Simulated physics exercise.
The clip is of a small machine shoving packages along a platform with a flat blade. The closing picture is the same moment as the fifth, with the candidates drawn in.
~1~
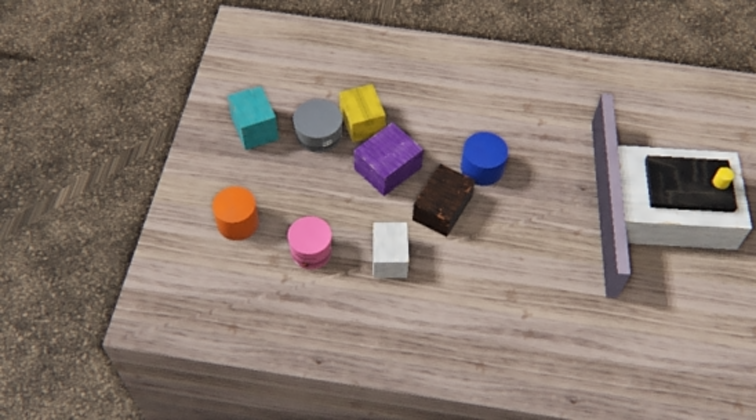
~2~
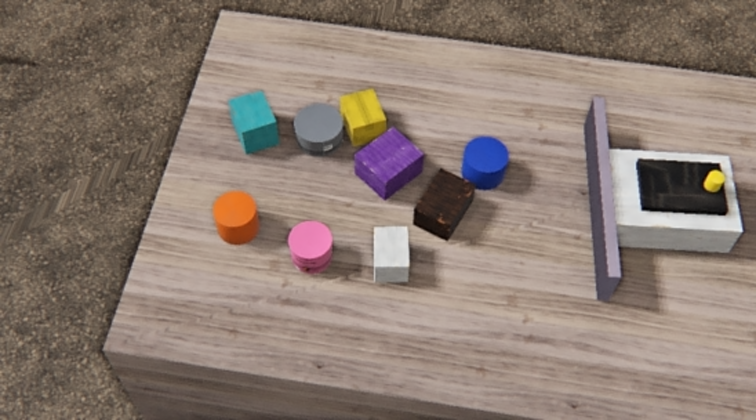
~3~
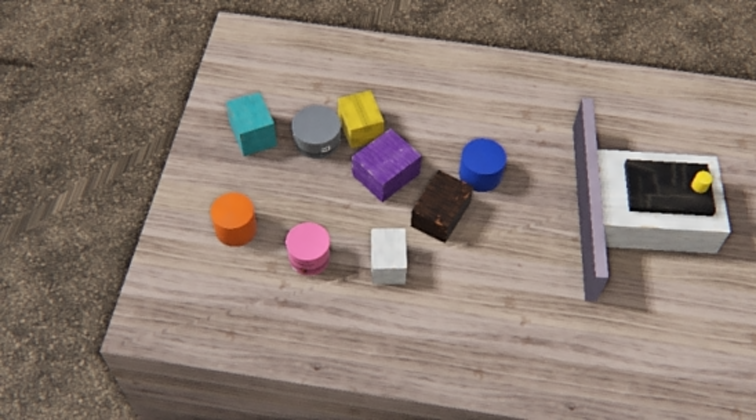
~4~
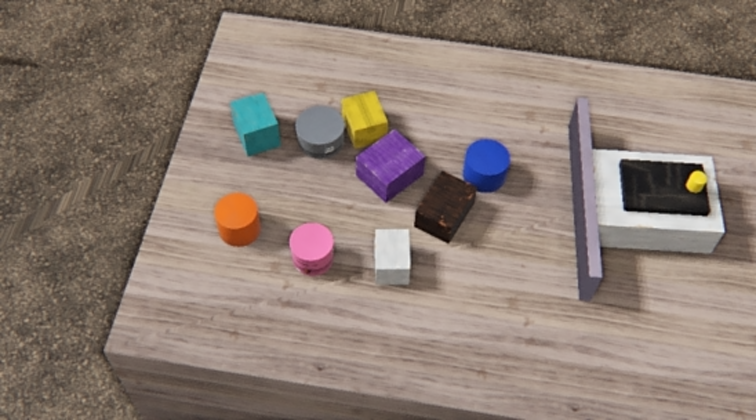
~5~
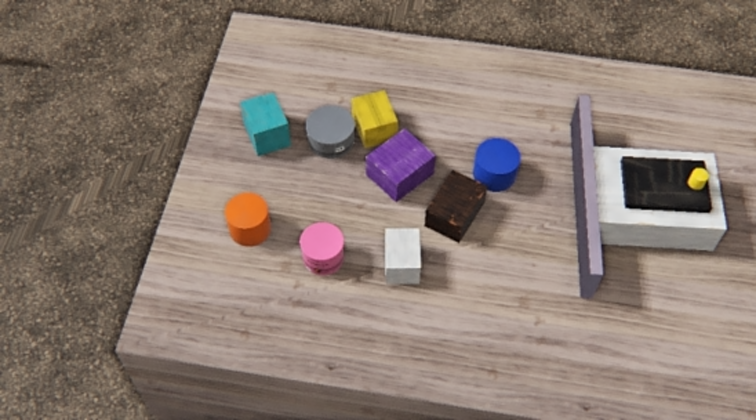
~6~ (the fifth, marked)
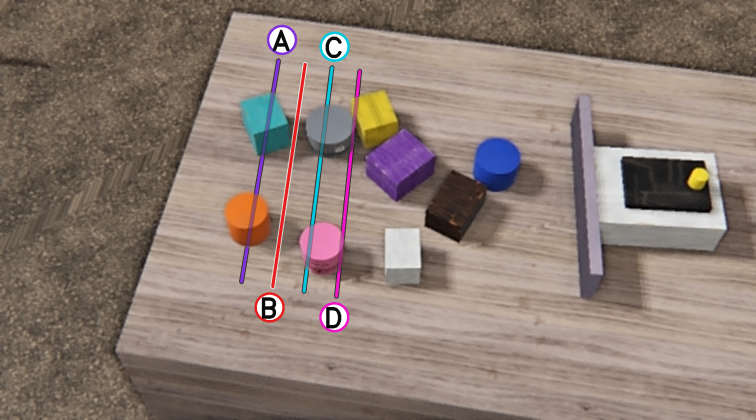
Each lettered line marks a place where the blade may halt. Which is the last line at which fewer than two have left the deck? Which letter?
It can go as far as A.
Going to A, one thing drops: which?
The turquoise crate goes over.
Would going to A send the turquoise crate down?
By then, yes.
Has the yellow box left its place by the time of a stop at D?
Yes.
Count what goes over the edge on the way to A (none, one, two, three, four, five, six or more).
In all, one.
On the marked copy, A at (261, 163); B at (290, 167); C at (319, 171); D at (349, 175).
With A. Early on, robot (538, 166); blue canister (440, 162); black crate (441, 207).
Further on, robot (420, 150); turquoise crate (251, 125); grey pail (293, 122).
At the end, robot (328, 138); turquoise crate over the edge; grey pail (208, 112); one fallen.
As for the rest, B is within the limit but short; C is within the limit but short; D is within the limit but short.
